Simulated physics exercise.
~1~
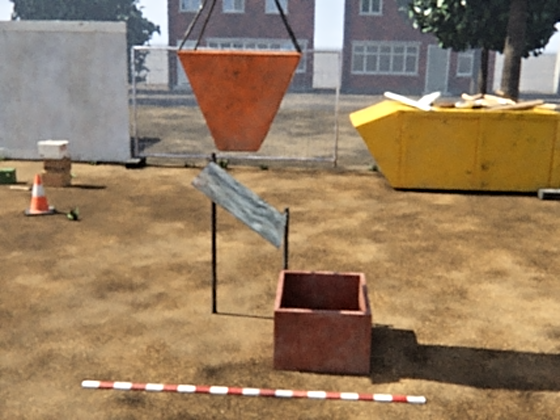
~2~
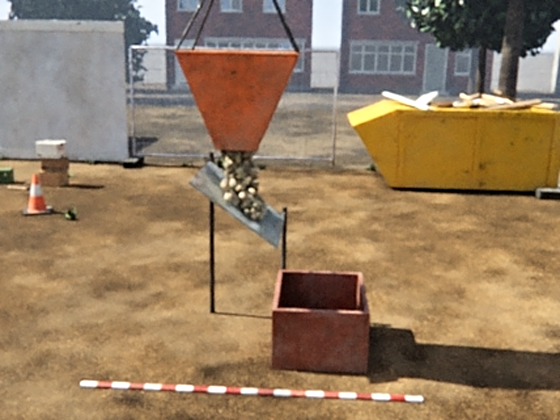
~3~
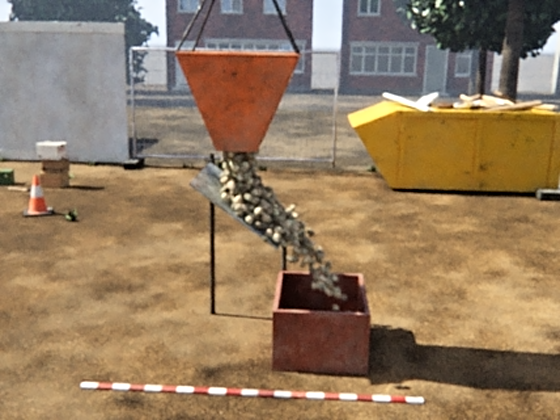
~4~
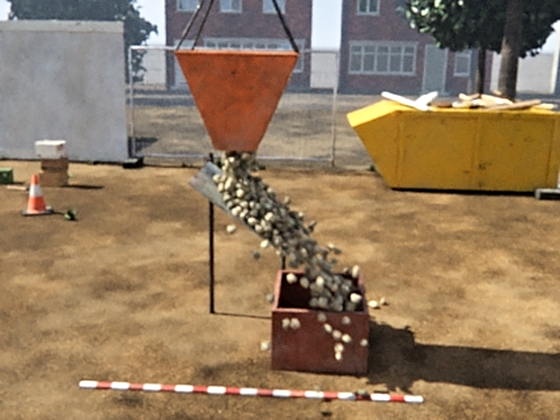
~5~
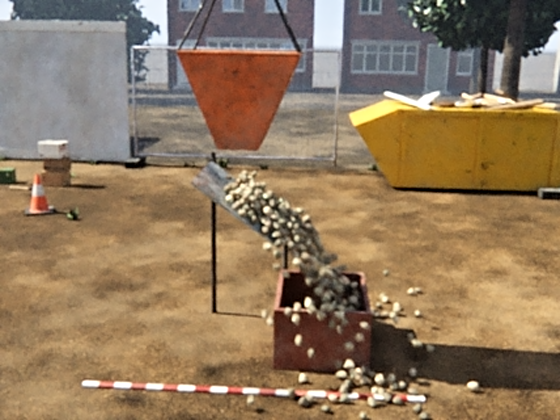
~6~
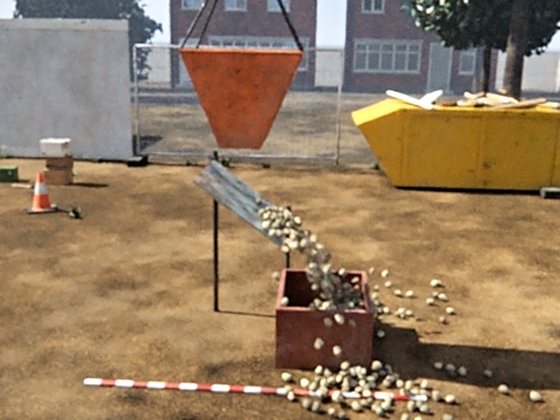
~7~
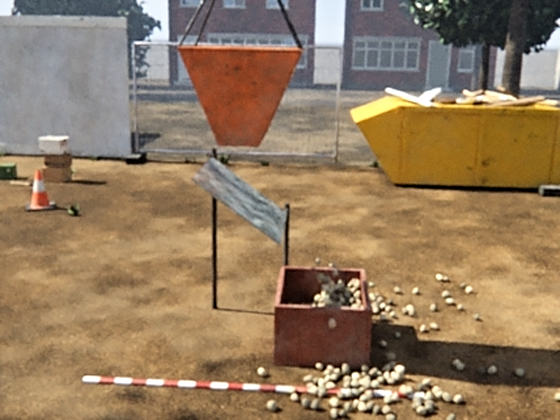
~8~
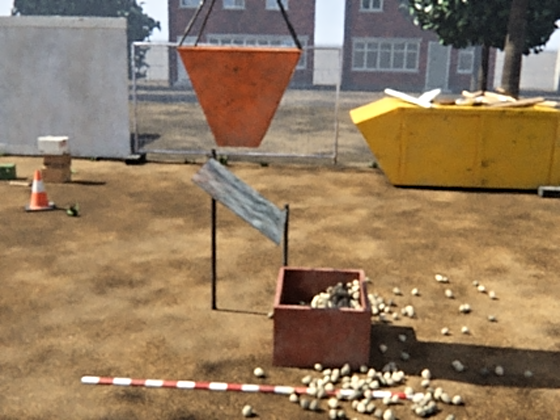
A stream of pale, rounded stones poured from a hanging orange skip onto a sloping metal chute and slid down to the right into a reddish box, where most of them ended up, while the rest spilled onto the dirt in front and to the right.
